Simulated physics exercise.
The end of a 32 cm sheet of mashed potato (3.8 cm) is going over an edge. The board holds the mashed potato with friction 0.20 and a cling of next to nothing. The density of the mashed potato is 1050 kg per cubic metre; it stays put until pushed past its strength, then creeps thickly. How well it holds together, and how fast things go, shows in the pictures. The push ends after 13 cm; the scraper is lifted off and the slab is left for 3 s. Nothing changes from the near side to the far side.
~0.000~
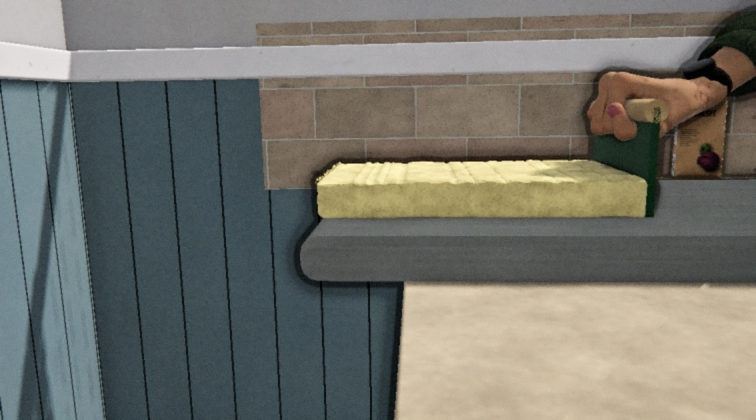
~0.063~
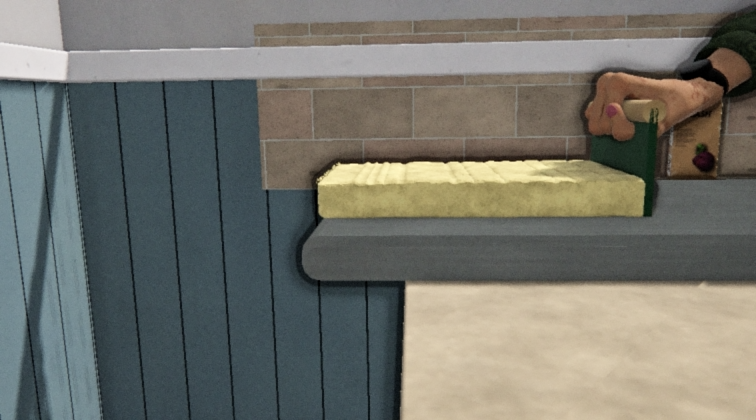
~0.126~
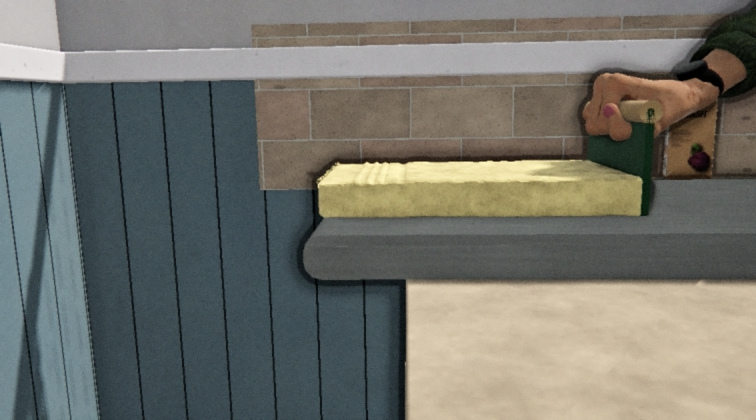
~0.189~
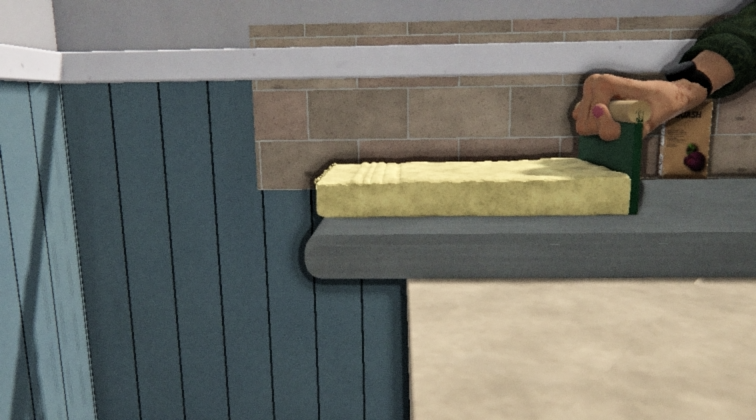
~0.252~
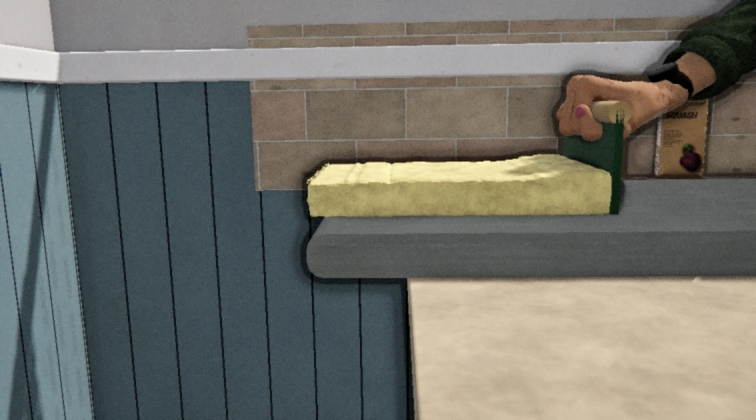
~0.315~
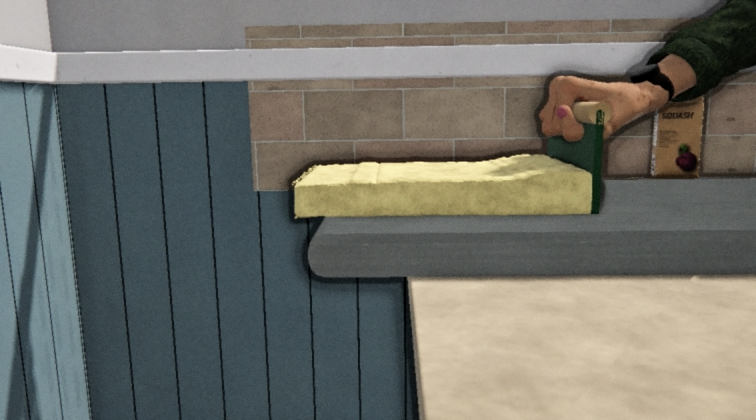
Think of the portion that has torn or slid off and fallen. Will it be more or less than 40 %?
The result is less than 40 %.
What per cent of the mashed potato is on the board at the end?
Roughly 65 % on the board.
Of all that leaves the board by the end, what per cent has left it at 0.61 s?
Some 100 per cent.
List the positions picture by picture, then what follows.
In the first frame, foot of the scraper at (645, 217), not yet moved; foremost bit of the mashed potato at (316, 188).
In the second frame, foot of the scraper at (643, 216), not yet moved; foremost bit of the mashed potato at (317, 188).
In the third frame, foot of the scraper at (640, 216), not yet moved; foremost bit of the mashed potato at (317, 188).
In the fourth frame, foot of the scraper at (629, 215), moved 10 mm; foremost bit of the mashed potato at (315, 183).
In the fifth frame, foot of the scraper at (611, 215), moved 2.6 cm; foremost bit of the mashed potato at (308, 189), 3 % of it past the edge, in one piece.
In the sixth frame, foot of the scraper at (591, 214), moved 4.4 cm; foremost bit of the mashed potato at (293, 192), 8 % of it past the edge, in one piece.
After 0.61 s, 65 % lies on the board and 0 % has fallen.
After 0.97 s, 63 % lies on the board and 28 % has fallen.
After 1.32 s, 63 % lies on the board and 28 % has fallen.
After 1.68 s, 63 % lies on the board and 28 % has fallen.
After 3.68 s, 63 % lies on the board and 28 % has fallen.
